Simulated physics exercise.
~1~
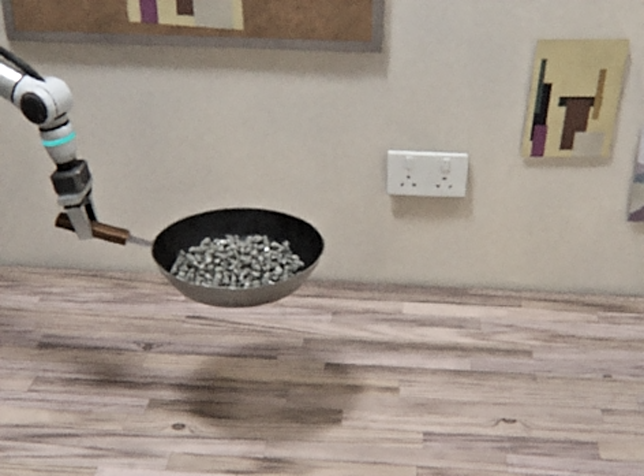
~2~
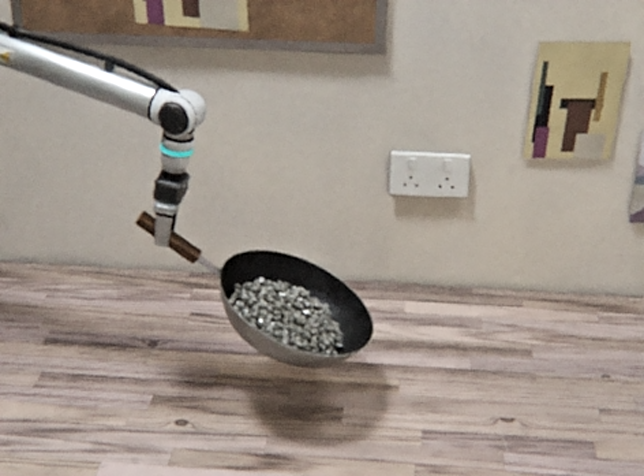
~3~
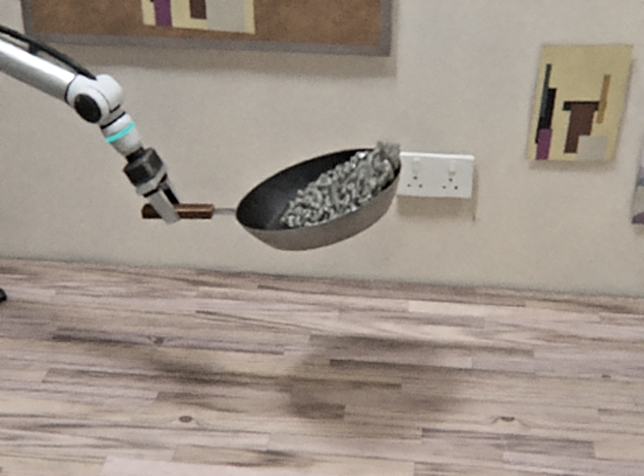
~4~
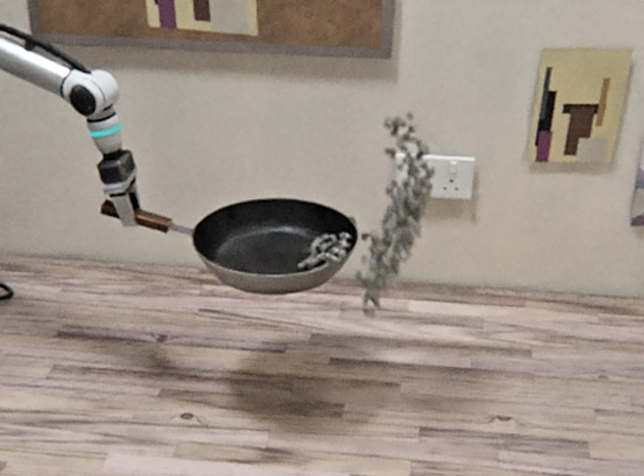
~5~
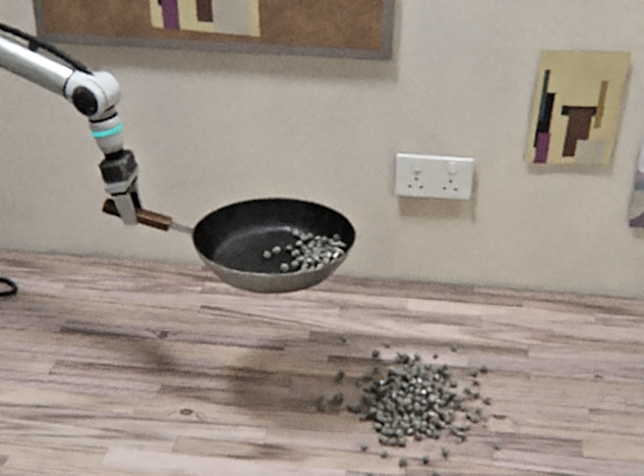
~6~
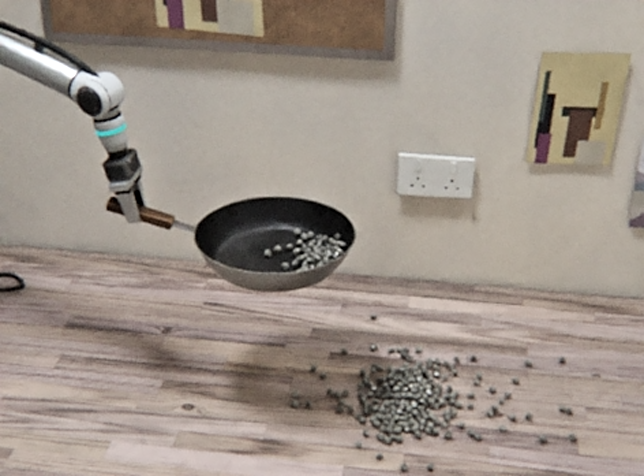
The clip opens on a robot arm holding a dark frying pan filled with a heap of small grey pebbles above a wooden surface, near a pale wall with a socket. The arm swings the pan to the right and dips it, its far side leaning down. It then lifts the pan and tips it back, and the pebbles surge up to the right-hand rim. As the pan pulls back left and levels, most of them fly past the rim and drop. They land in a pile and scatter outward, while a small group stays in the still pan.
